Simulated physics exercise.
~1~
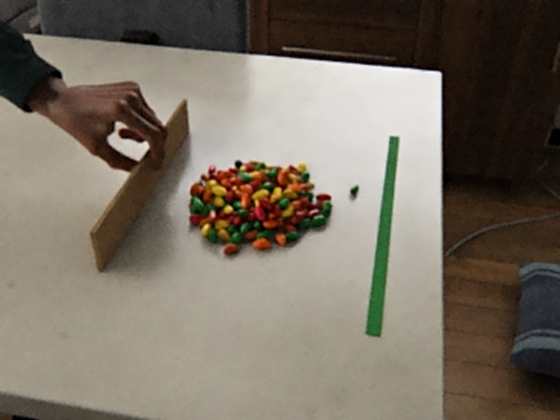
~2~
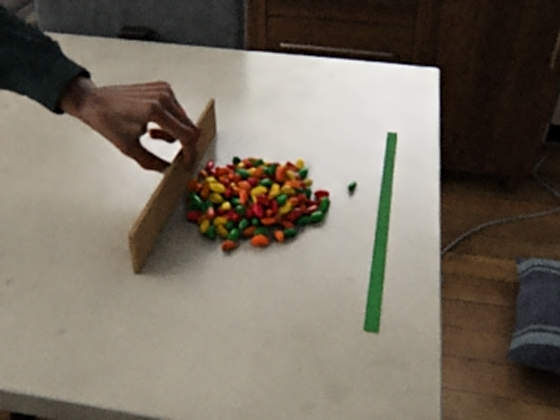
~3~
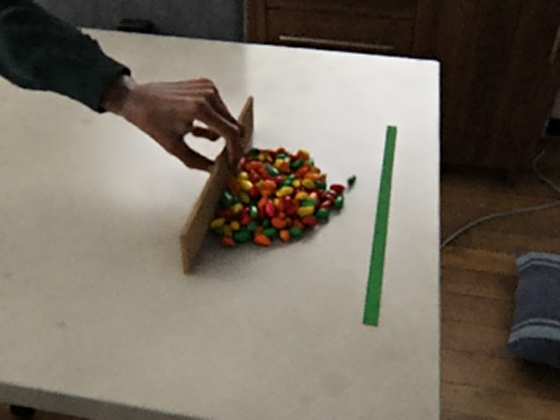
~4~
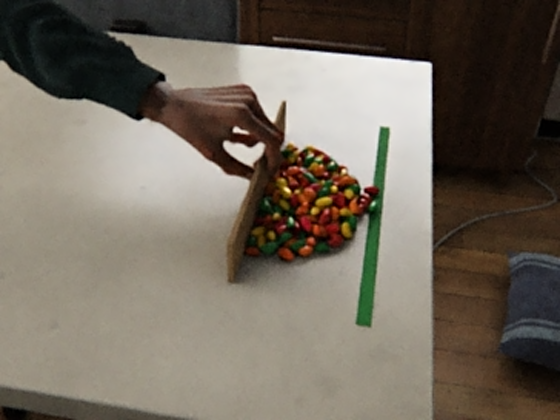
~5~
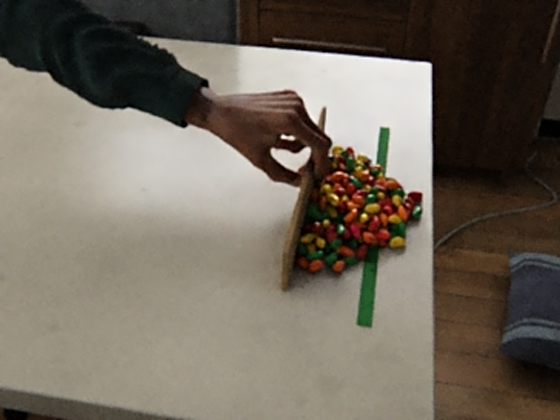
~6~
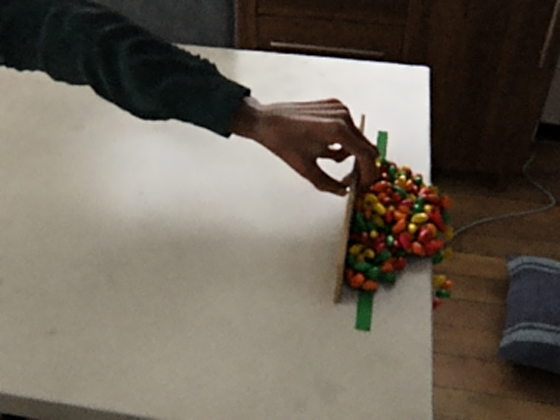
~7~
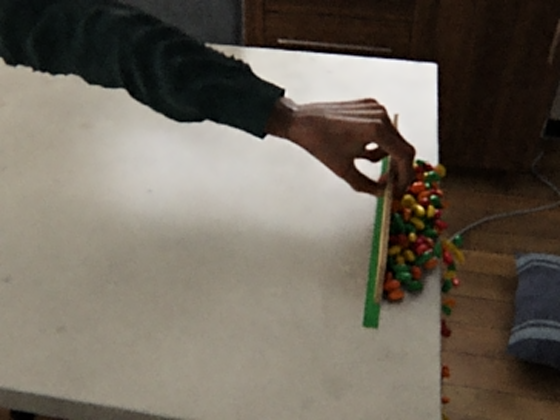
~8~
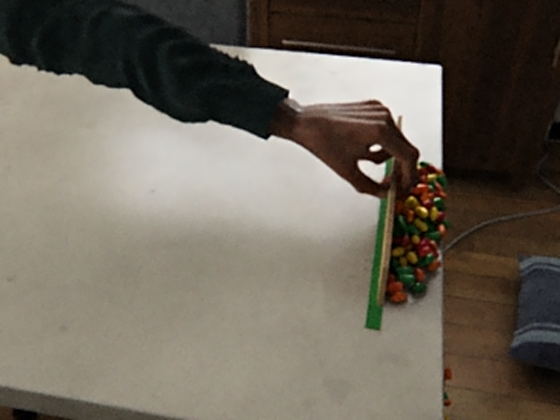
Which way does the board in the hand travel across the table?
The board moves to the right, toward the green tape near the table's edge.
